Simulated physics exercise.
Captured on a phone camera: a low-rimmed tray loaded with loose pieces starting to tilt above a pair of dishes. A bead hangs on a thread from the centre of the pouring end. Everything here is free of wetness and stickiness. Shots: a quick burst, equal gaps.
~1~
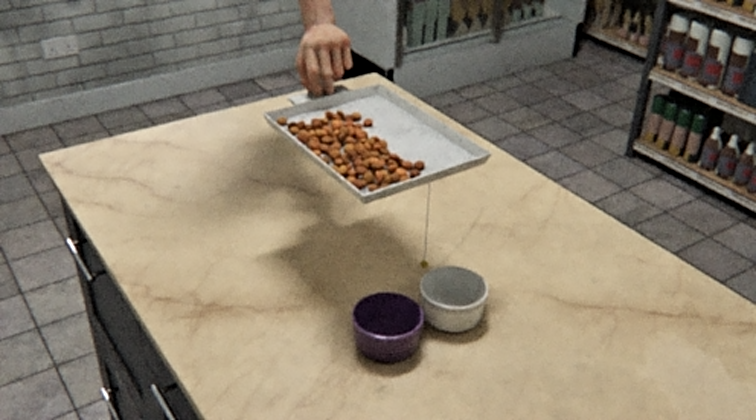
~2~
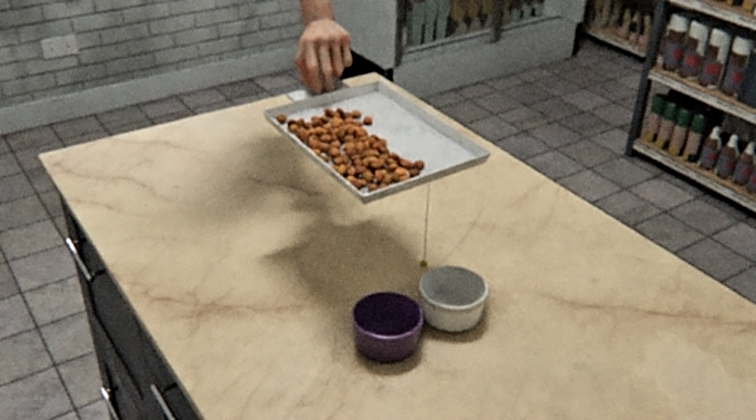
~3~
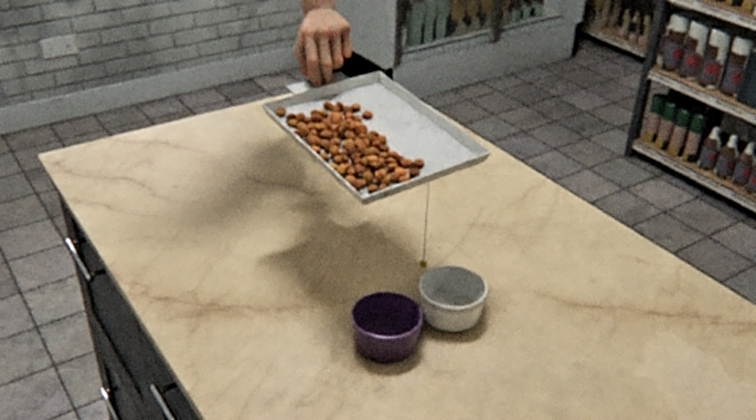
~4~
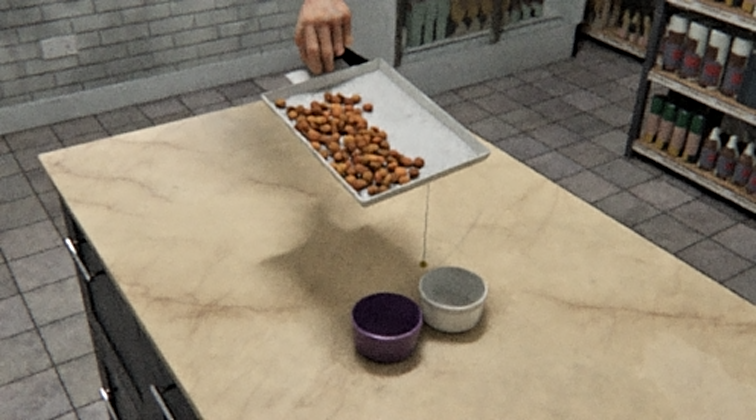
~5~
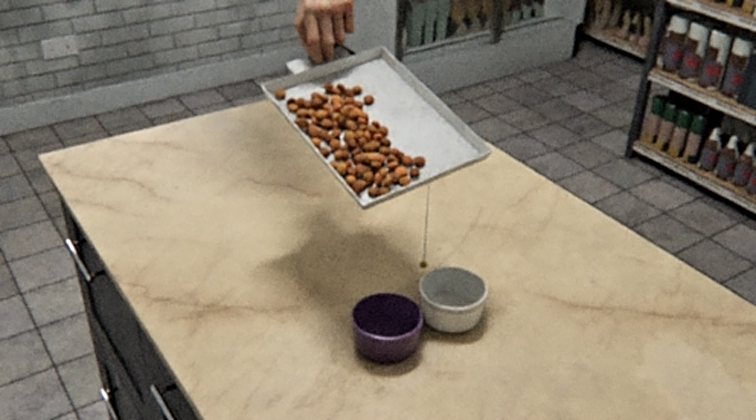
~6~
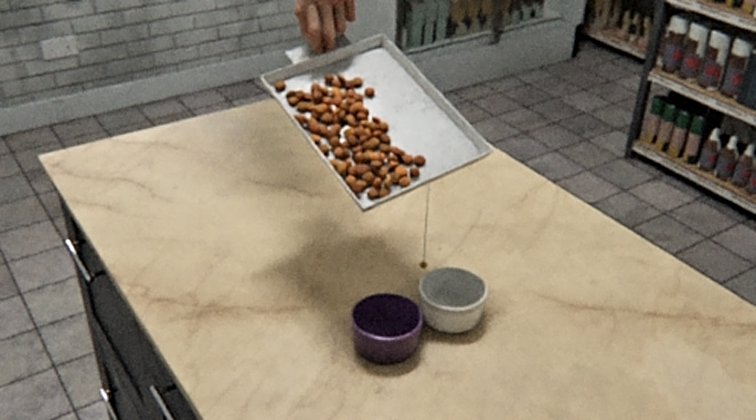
A shallow tray of brown cat kibble, held by a hand at its far end, slowly tilted toward its lower left corner above a purple dish and a white one on the counter.
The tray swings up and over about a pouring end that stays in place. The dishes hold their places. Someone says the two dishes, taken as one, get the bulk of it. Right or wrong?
Right, they get more than half.
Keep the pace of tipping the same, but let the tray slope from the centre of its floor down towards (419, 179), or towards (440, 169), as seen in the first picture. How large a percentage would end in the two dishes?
You'd get 60 per cent the first time and 40 per cent the second time.
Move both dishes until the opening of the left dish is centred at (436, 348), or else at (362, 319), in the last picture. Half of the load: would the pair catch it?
Catch, run one: Below the halfway mark; run two: Past the halfway mark.
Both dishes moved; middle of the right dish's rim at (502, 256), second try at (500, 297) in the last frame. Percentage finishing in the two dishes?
Close to 0 in a hundred first, close to 10 in a hundred second.
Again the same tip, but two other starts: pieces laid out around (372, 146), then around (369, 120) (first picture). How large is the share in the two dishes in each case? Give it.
70 % and 70 %.
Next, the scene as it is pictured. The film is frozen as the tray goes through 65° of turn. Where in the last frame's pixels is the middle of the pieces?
In the last view, the load is centred near (372, 164).
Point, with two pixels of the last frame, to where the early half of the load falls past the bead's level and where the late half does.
(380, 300) first, (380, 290) later.
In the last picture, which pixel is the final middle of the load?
Close to (379, 337) in the last view.
Soon after the last picture, tray tipped steeply; nearly all on the tray; a stray few in the air.
A little later, tray tipped past a quarter turn; a stray few on the tray; about two thirds in the left dish; a stray few in the right dish; about a quarter outside both; a small part in the air.
Later still, tray tipped past a quarter turn; about two thirds in the left dish; a stray few in the right dish; about a third outside both.
At rest, tray tipped past a quarter turn; about two thirds in the left dish; a stray few in the right dish; about a third outside both.
